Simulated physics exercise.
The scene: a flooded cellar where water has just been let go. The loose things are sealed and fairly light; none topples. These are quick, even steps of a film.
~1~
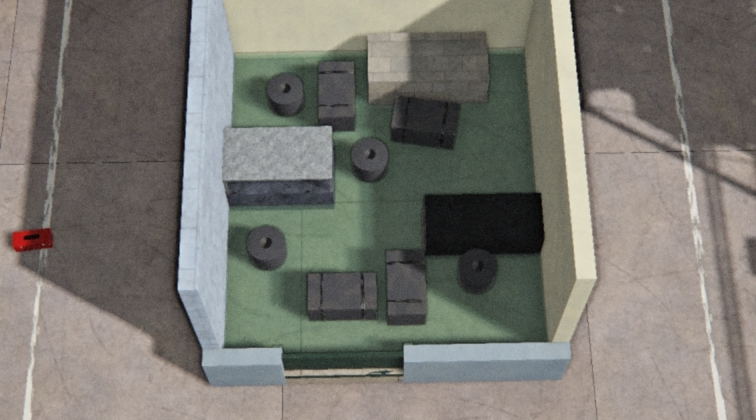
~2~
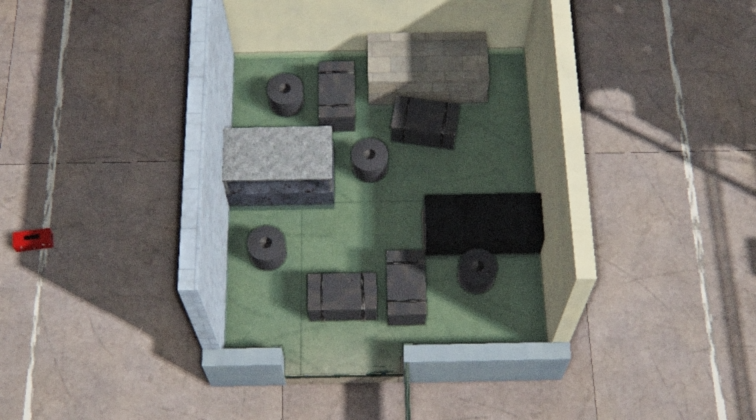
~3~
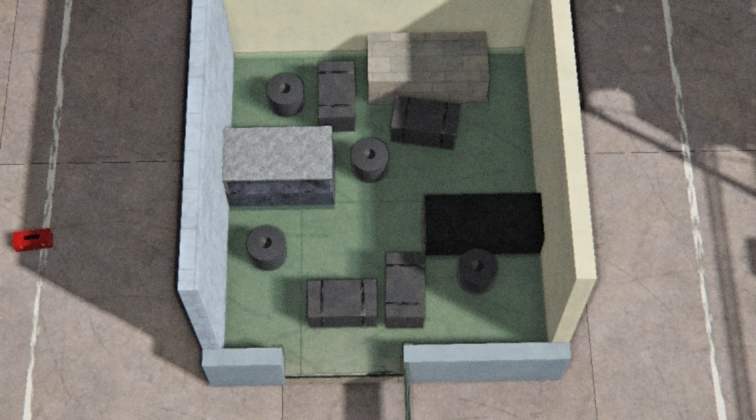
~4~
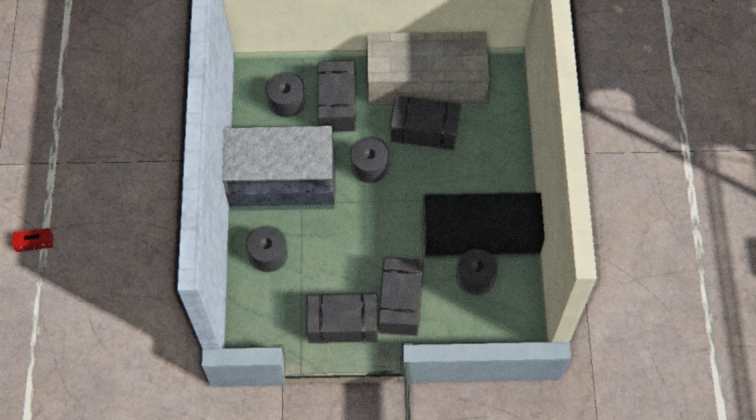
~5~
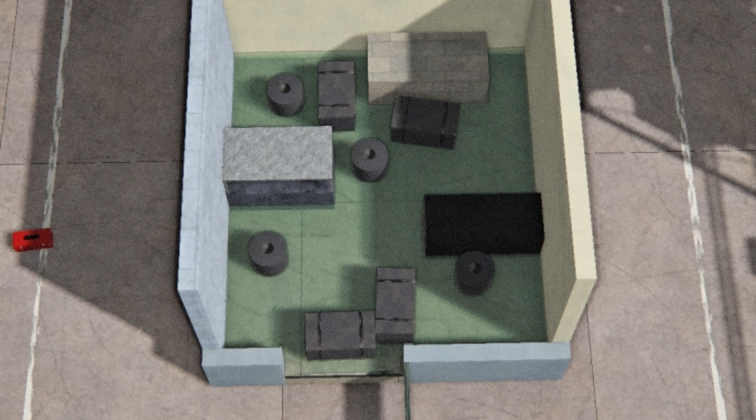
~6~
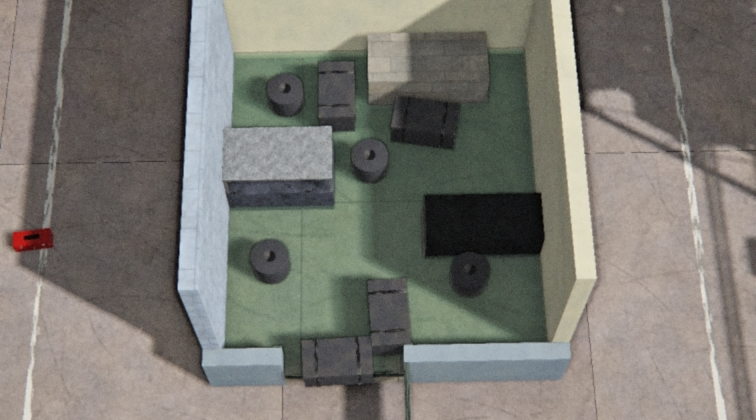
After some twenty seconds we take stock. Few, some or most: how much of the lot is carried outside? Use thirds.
Share: At least two thirds.
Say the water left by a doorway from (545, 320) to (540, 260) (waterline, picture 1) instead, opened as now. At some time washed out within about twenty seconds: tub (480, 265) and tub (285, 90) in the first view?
One after the other: Out, left behind.
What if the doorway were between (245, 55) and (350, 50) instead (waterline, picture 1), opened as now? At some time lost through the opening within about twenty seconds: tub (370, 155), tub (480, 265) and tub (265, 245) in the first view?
In that order: Washed out, kept in, still in.
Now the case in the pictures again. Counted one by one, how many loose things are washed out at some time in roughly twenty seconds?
The number is 8.
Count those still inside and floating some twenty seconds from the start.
I count 0.
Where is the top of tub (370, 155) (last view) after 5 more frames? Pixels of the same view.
Around (358, 194).
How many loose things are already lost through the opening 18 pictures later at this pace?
I count 2.
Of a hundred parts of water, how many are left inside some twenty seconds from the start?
Roughly 38 per cent.
A moment on, 2 of 8 are out; 6 afloat.
Next, 2 of 8 are out; 6 afloat.
Later, 7 of 8 are out; 1 afloat.
In the end, 8 of 8 are out; 0 afloat.
